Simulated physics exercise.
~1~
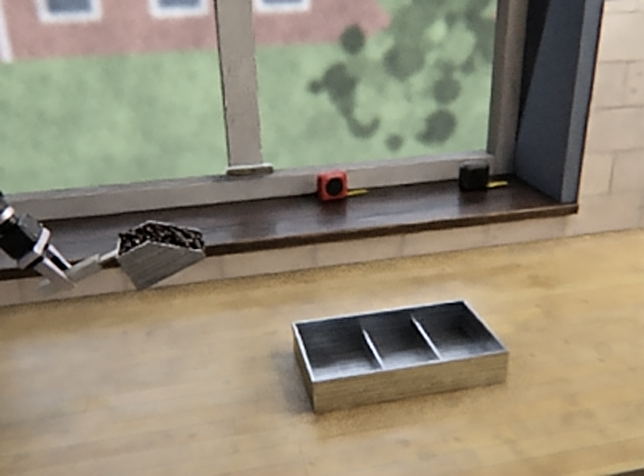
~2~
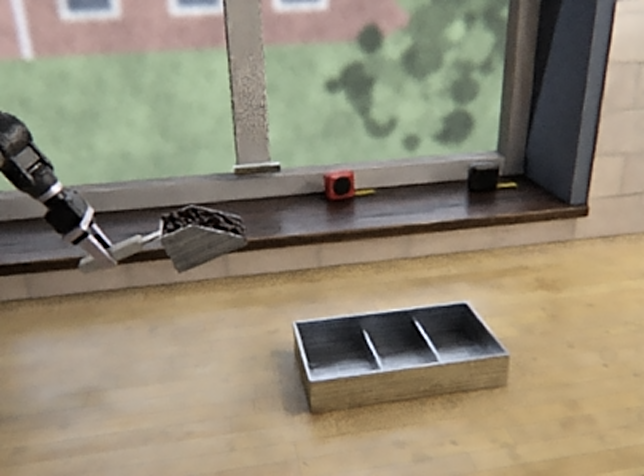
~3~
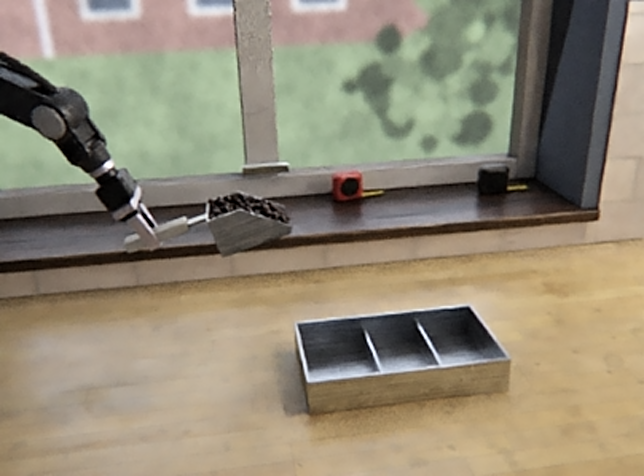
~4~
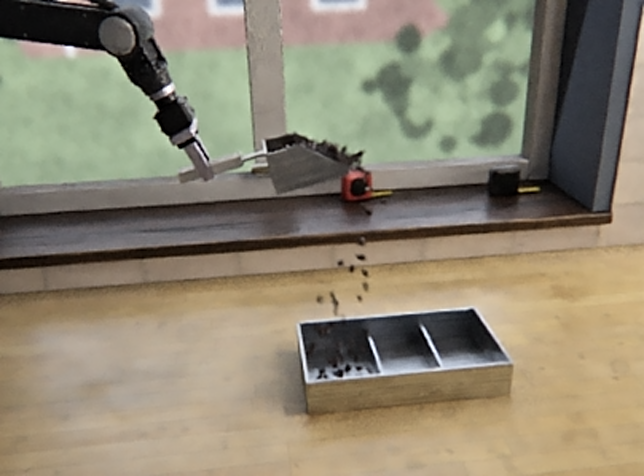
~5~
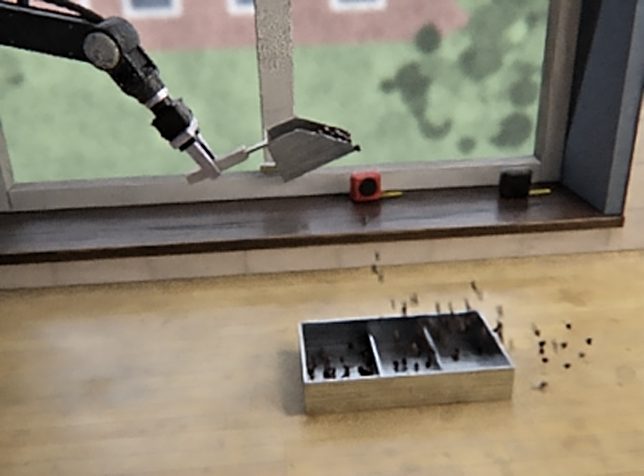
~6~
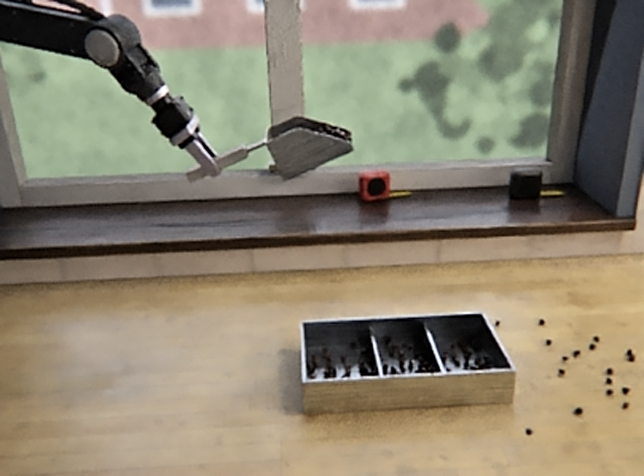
On a table by a window, a robot arm swings a scoop rightward, spilling dark beans across a three-part tray and beyond.
